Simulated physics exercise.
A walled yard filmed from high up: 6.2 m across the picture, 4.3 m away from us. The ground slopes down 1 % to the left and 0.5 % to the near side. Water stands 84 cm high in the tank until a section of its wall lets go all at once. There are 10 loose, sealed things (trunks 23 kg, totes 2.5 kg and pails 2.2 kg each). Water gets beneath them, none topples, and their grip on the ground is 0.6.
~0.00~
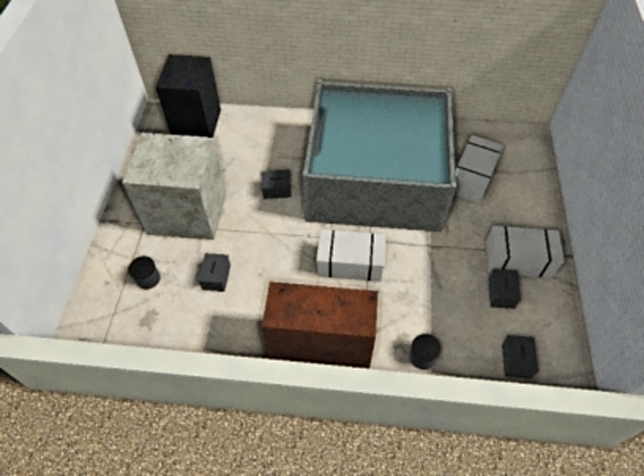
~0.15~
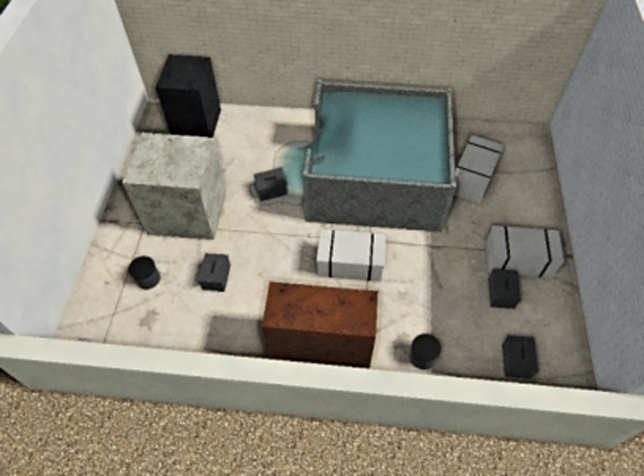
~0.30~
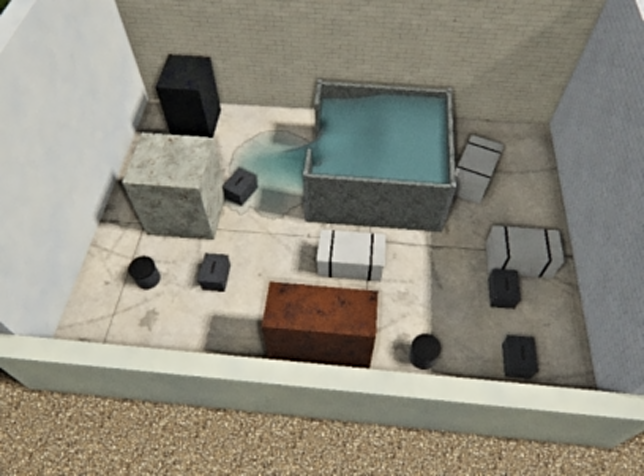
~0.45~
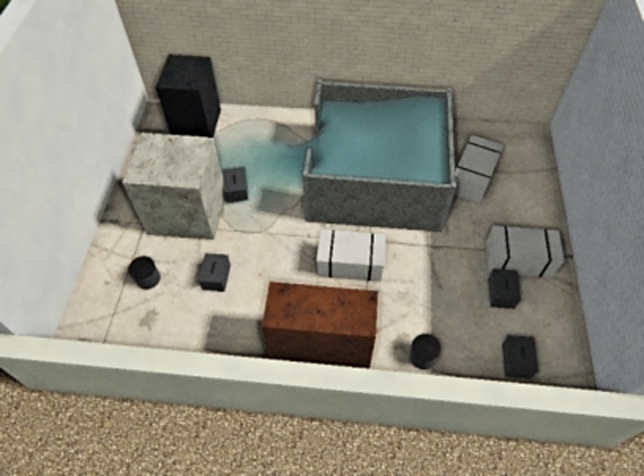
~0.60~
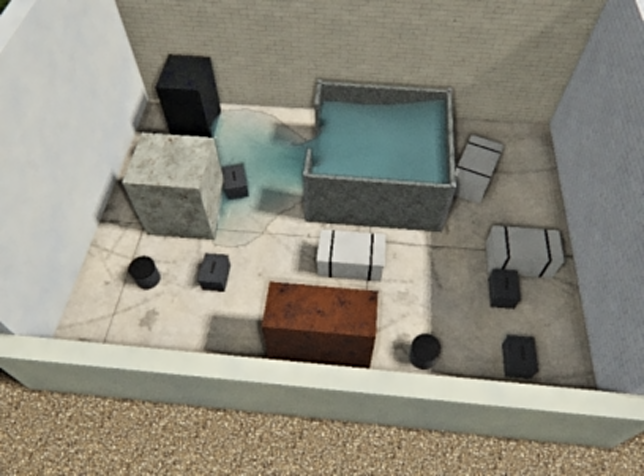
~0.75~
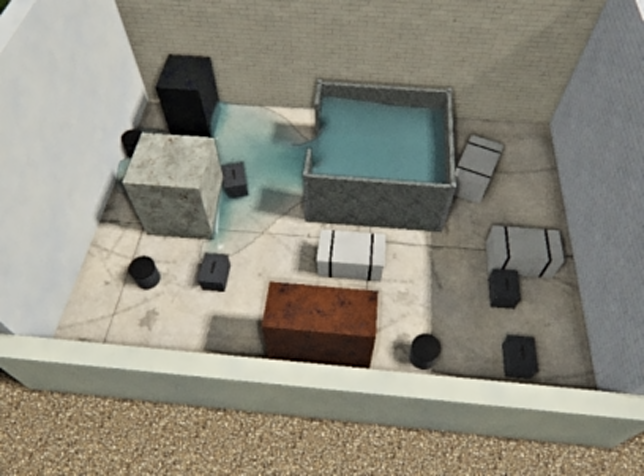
At the start, a teal pool stands full in a walled yard scattered with blocks, dark boxes and pails. Water pours from its left side, pushing a small dark box left toward a pale stone block, then spreads around the block as a dark pail comes into view behind it.
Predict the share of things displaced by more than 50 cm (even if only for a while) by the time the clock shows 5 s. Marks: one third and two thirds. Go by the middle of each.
That comes to one to two thirds.
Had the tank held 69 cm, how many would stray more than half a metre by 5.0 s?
In that case 4 of them.
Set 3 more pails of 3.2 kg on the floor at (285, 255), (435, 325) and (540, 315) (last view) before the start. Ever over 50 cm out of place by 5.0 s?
In turn: Less, under, under.
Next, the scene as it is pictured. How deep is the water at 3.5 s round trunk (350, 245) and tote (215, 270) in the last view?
Roughly 1 and 15 cm.
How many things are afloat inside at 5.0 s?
4 of them.
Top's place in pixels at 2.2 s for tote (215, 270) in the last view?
Around (219, 349).
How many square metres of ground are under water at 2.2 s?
Some 14 m2.
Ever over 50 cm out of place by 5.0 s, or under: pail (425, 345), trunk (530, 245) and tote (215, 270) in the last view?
In turn: Less, under, over.
After 1.1 s 1 of 10 are over 50 cm from their spots; 2 afloat.
After 2.2 s 3 of 10 are over 50 cm from their spots; 4 afloat.
After 3.5 s 3 of 10 are over 50 cm from their spots; 4 afloat.
After 5.0 s 4 of 10 are over 50 cm from their spots, and 4 have been at some point; 4 afloat.
